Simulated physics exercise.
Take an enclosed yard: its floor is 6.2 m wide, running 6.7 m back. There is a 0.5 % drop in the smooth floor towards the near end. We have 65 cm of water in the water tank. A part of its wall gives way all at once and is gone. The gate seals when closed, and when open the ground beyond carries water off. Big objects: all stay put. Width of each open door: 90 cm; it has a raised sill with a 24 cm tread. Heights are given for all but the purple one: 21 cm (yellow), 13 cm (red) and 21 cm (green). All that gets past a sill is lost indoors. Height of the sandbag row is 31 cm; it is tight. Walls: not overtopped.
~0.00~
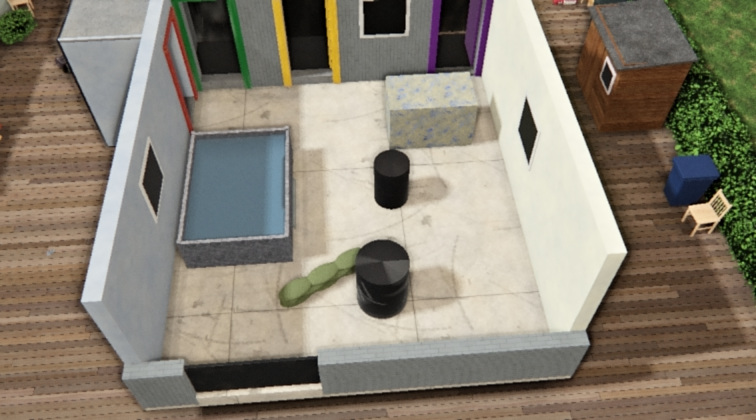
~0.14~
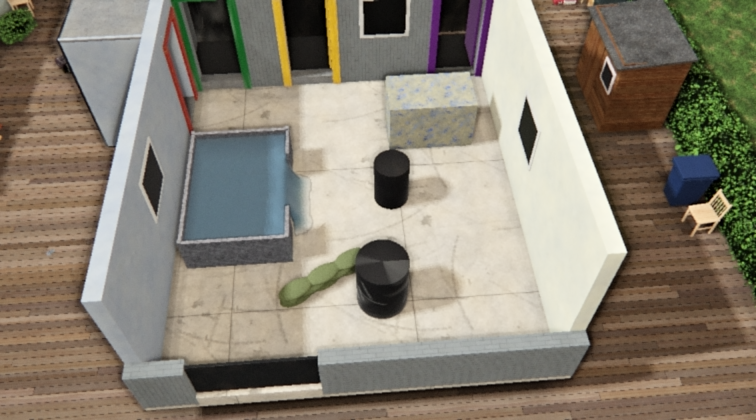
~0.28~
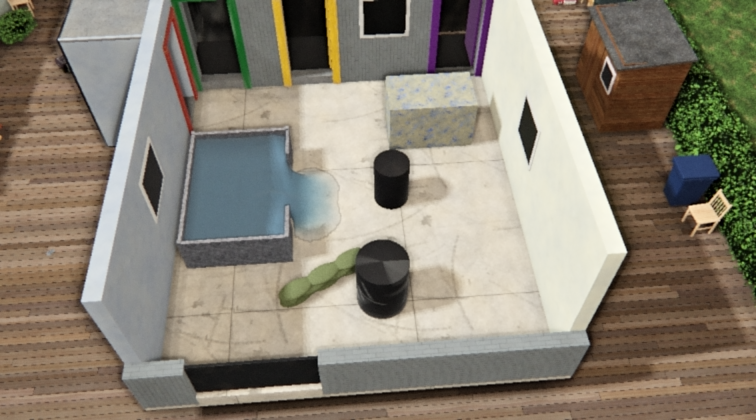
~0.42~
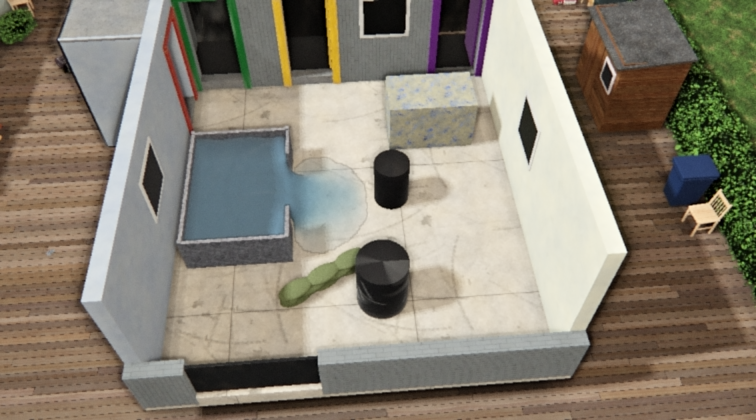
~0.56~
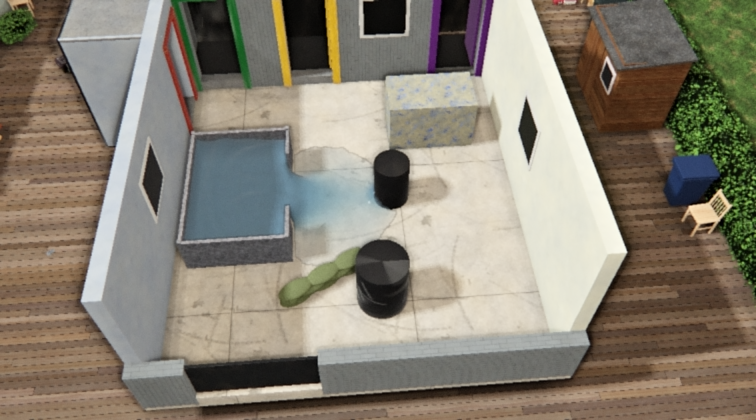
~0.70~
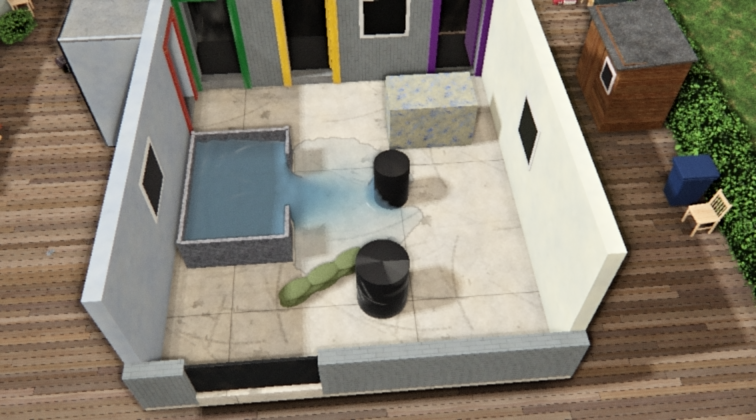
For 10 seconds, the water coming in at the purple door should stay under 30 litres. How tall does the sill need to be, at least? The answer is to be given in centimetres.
Close to 6.5 cm is just enough.
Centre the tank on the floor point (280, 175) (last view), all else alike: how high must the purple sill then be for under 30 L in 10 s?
I'd put it at close to 12.5 cm.
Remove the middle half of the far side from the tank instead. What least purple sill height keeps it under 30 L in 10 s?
In that case about 14.0 cm.
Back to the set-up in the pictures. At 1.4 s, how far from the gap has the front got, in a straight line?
Close to 4.4 metres, I'd say.
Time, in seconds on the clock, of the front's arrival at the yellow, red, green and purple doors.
Arrival: Yellow 2.4 s, red 4.0 s, green 3.6 s, purple 2.8 s.
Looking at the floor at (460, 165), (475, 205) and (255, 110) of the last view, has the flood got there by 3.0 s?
So the three spots come out swamped, swamped, spared, in that order.
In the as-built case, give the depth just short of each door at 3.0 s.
At the yellow door the depth is 9 cm, at red 0 cm, at green 0 cm and at purple 3 cm.
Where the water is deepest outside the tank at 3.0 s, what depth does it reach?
30 cm.
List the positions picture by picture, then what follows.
The water tank at (238, 185) is whole and still, 65 cm deep; the purple door at (459, 39) is dry, in the first frame.
The gap is at (288, 196), the front 0.3 m out at (306, 228); the back of the water tank holds 65 cm, in the second frame.
The front is at (336, 221), 0.8 m from the gap at (289, 198); 1.1 m2 of floor is wet, 65 cm left at the back, in the third frame.
Water pours out at (289, 198) and has run 1.3 m, to (362, 216); about 8 cm deep outside, 63 cm at the back, in the fourth frame.
The gap is at (289, 198), the front 1.9 m out at (391, 214); the back of the water tank holds 56 cm, in the fifth frame.
The front is at (418, 218), 2.3 m from the gap at (288, 197); 4.7 m2 of floor is wet, 55 cm left at the back; the purple door at (459, 39), 4.9 m from the gap, is still 2.9 m from the nearest water, in the sixth frame.
After 1.4 s water covers 25 % of the floor, deepest (42 cm) near (366, 198); it has not reached the purple door.
After 3.0 s water covers 55 % of the floor, deepest (30 cm) near (544, 326); 3 cm at the purple door, 0 litres in over its 7 cm sill.
After 10.0 s water covers 95 % of the floor, deepest (14 cm) near (185, 266); 7 cm at the purple door, 26 litres in over its 7 cm sill.
At the purple door as built, the water arrived by 2.9 s and peaked near 10 cm at 6.0 s.
Run again over the same 10 s with other heights there, 48 litres in over 5.5 cm, 20 litres over 7.5 cm. The limit of 30 litres is kept from about 6.5 cm up.
